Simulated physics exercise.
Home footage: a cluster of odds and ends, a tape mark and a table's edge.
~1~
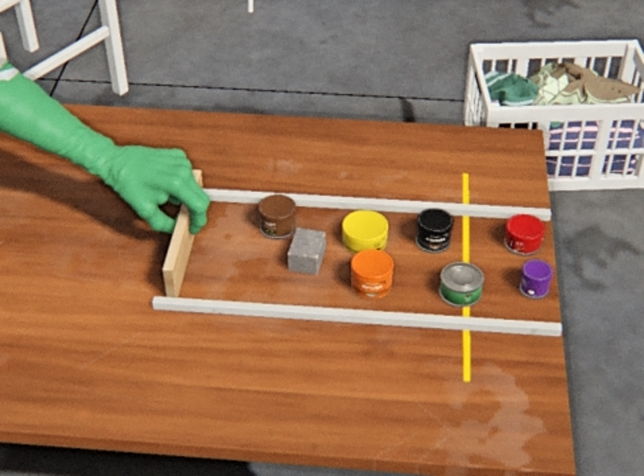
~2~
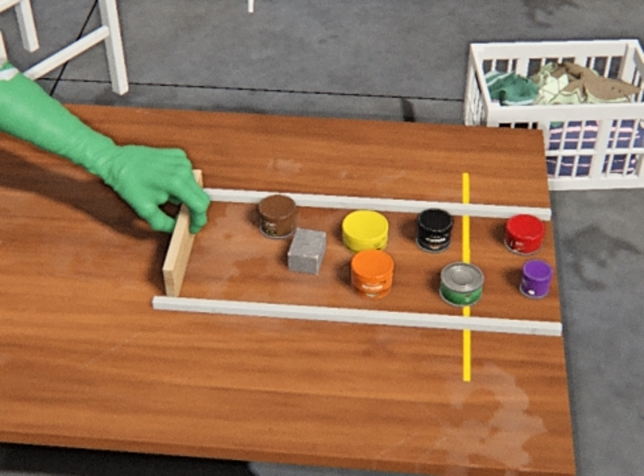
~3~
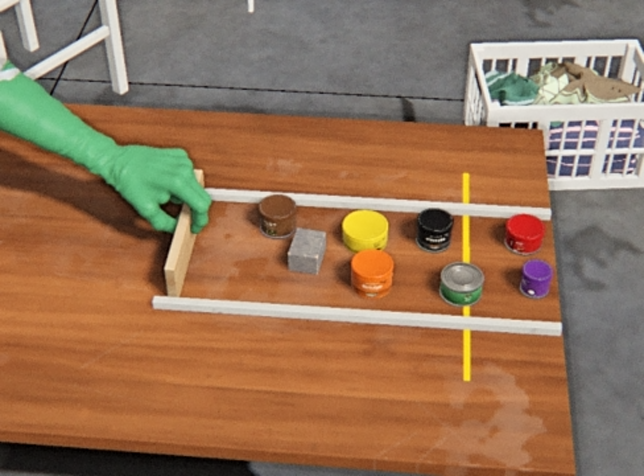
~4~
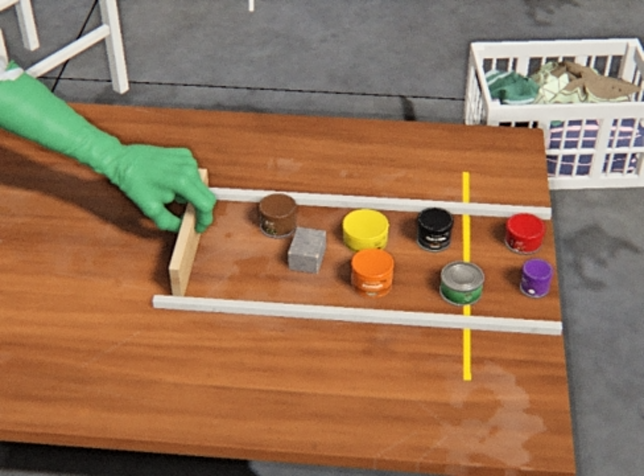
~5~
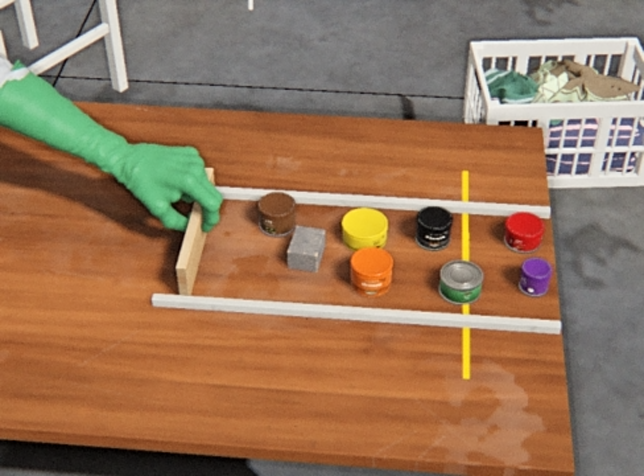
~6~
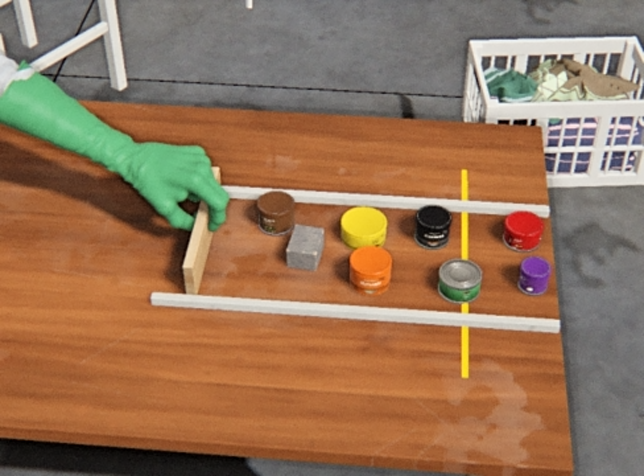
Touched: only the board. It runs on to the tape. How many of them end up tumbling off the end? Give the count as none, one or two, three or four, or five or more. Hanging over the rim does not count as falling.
The count is one or two.
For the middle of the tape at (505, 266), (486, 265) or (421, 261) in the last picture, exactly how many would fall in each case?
It would be 5, 2 and 0.
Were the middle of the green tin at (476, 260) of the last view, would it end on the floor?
The green tin survives.
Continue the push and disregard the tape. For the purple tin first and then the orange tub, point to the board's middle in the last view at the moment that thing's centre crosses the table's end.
Near (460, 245) in the first case, near (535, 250) in the other.
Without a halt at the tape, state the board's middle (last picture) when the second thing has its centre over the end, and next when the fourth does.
At (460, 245) for the second, at (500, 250) for the fourth.
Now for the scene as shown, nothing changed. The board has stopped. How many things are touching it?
The number is 3.
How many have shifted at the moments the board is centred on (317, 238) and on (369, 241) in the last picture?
One spot: 3. Other spot: 5.
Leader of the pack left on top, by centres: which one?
Result - the black tin.
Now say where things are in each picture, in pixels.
The first picture shows purple tin (536, 280); red pot (524, 235); green tin (461, 285); board (185, 233); tape (466, 267).
The second picture shows red pot (525, 235); grey block (307, 251).
The third picture shows green tin (462, 285); board (186, 233).
The fourth picture shows purple tin (536, 278); orange tub (372, 273).
The fifth picture shows red pot (524, 233); brown pot (277, 214).
The sixth picture shows purple tin (534, 276); red pot (523, 232); green tin (460, 282); board (204, 230); tape (465, 263).
Soon after, none off yet; purple tin at rest near (534, 276); red pot at rest near (523, 232); green tin at rest near (460, 282).
In the end, the number that fall off is one or two; gone, red pot and purple tin.
